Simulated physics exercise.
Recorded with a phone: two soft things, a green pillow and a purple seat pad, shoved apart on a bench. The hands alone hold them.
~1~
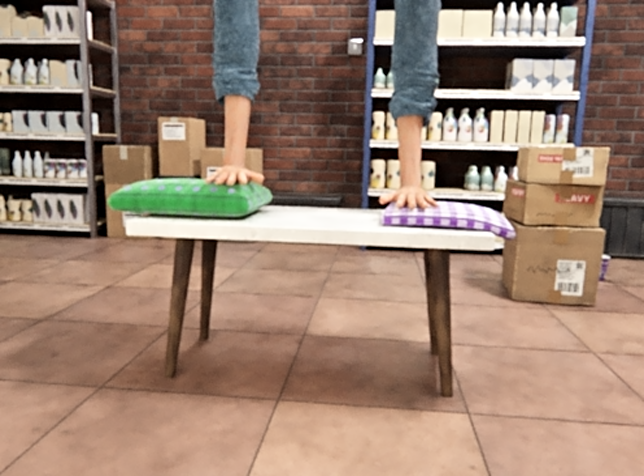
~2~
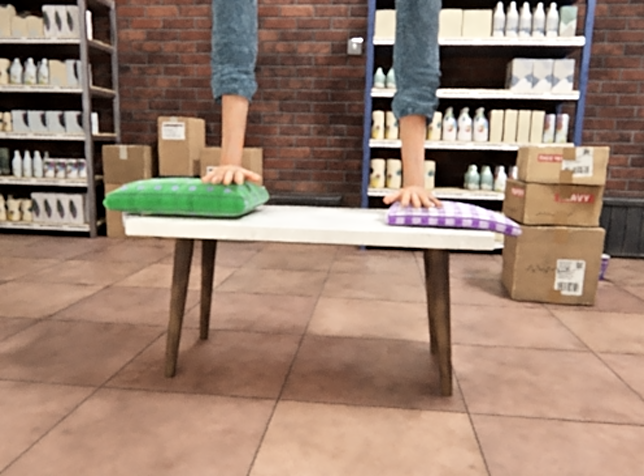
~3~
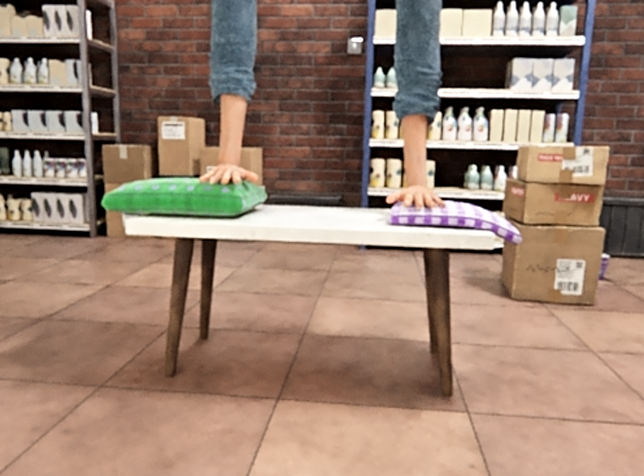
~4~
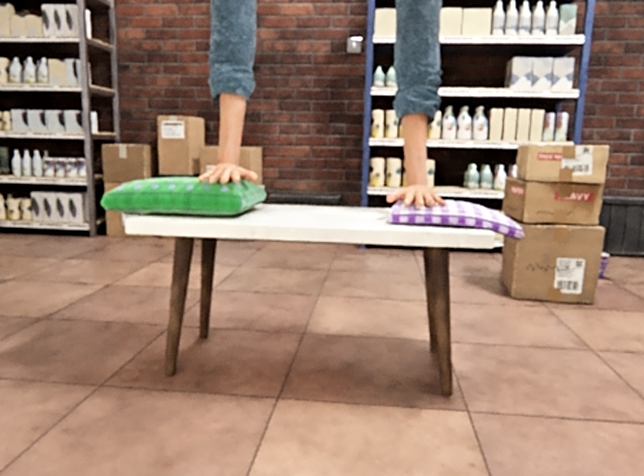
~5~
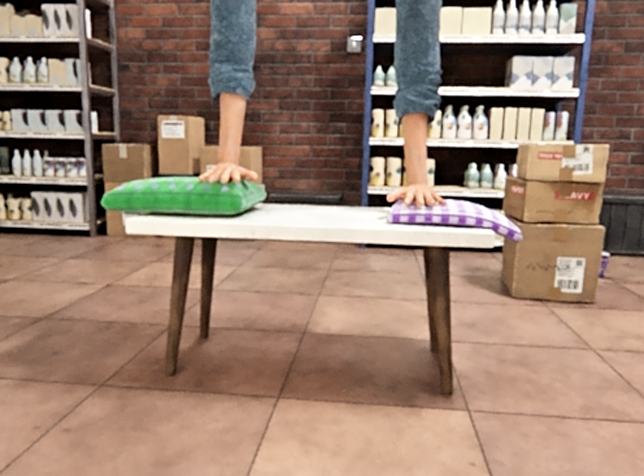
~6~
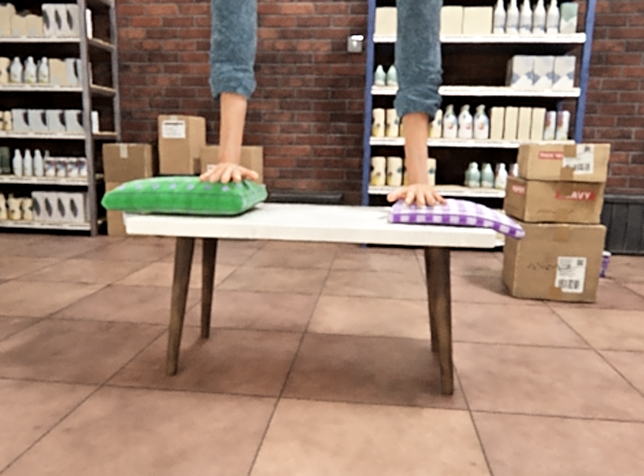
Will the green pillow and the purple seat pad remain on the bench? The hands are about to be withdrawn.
The green pillow remains, the purple seat pad remains.
Then, 0.26 s on from there, pillow as it was left; seat pad as it was left.
In the end, pillow as it was left; seat pad as it was left. The green pillow stays up there and the purple seat pad remains on top.
